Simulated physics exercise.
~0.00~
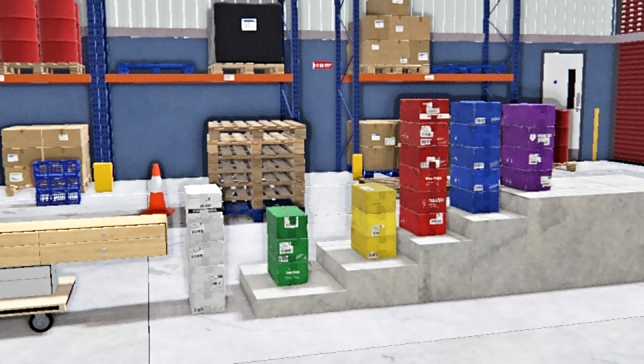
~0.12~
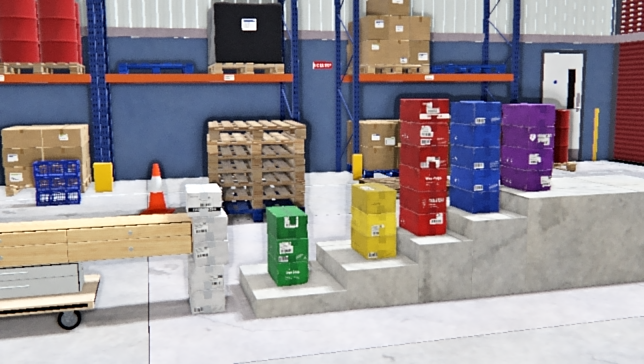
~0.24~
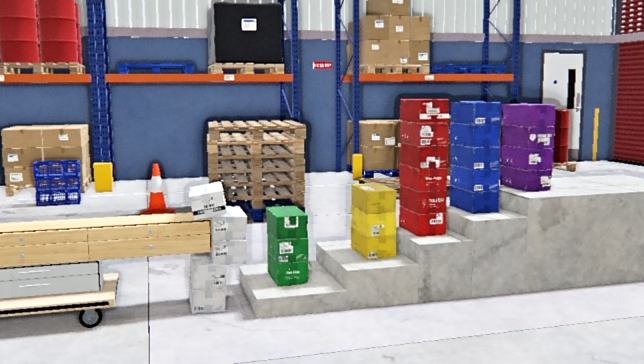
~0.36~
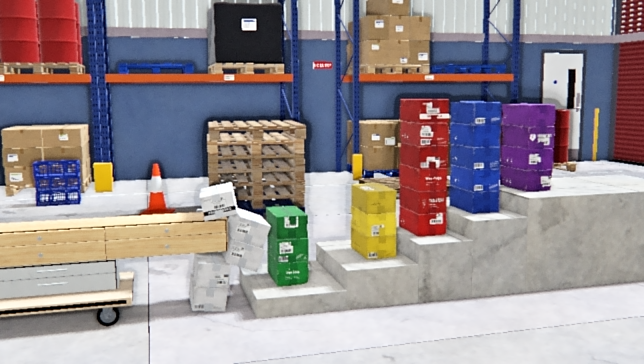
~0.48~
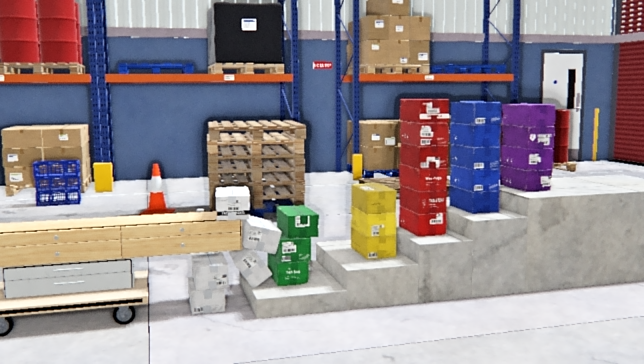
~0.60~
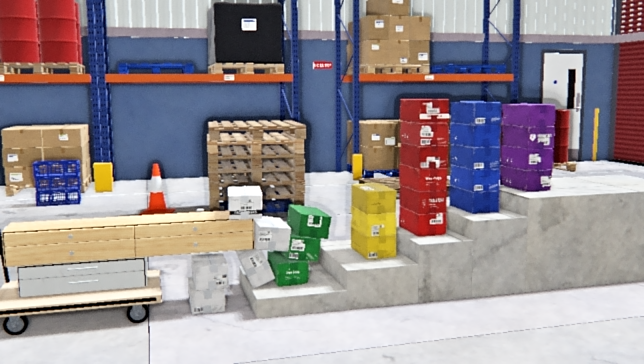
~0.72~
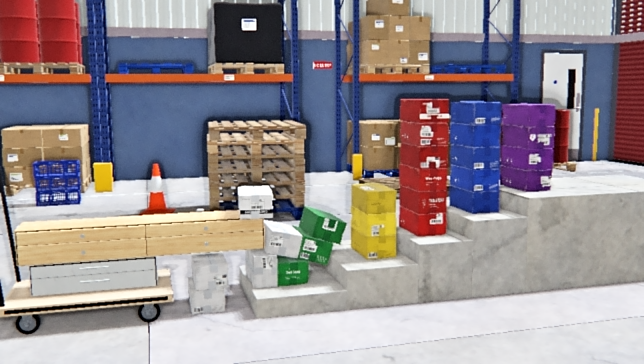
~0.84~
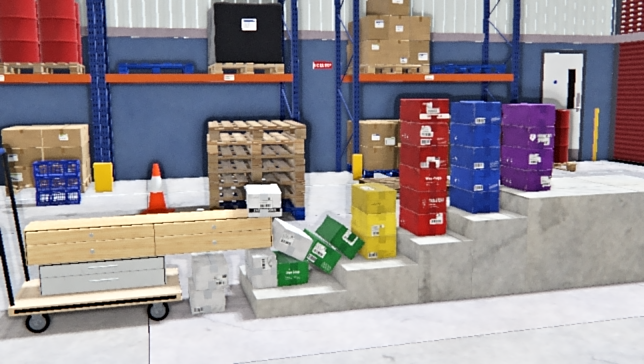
The footage shows a trolley loaded with long timber rolling right into a stack of white parcels, which topples against the green stack on the first step; the upper green parcels slide and tip over towards the yellow stack, while the yellow, red, blue and purple stacks stay standing.
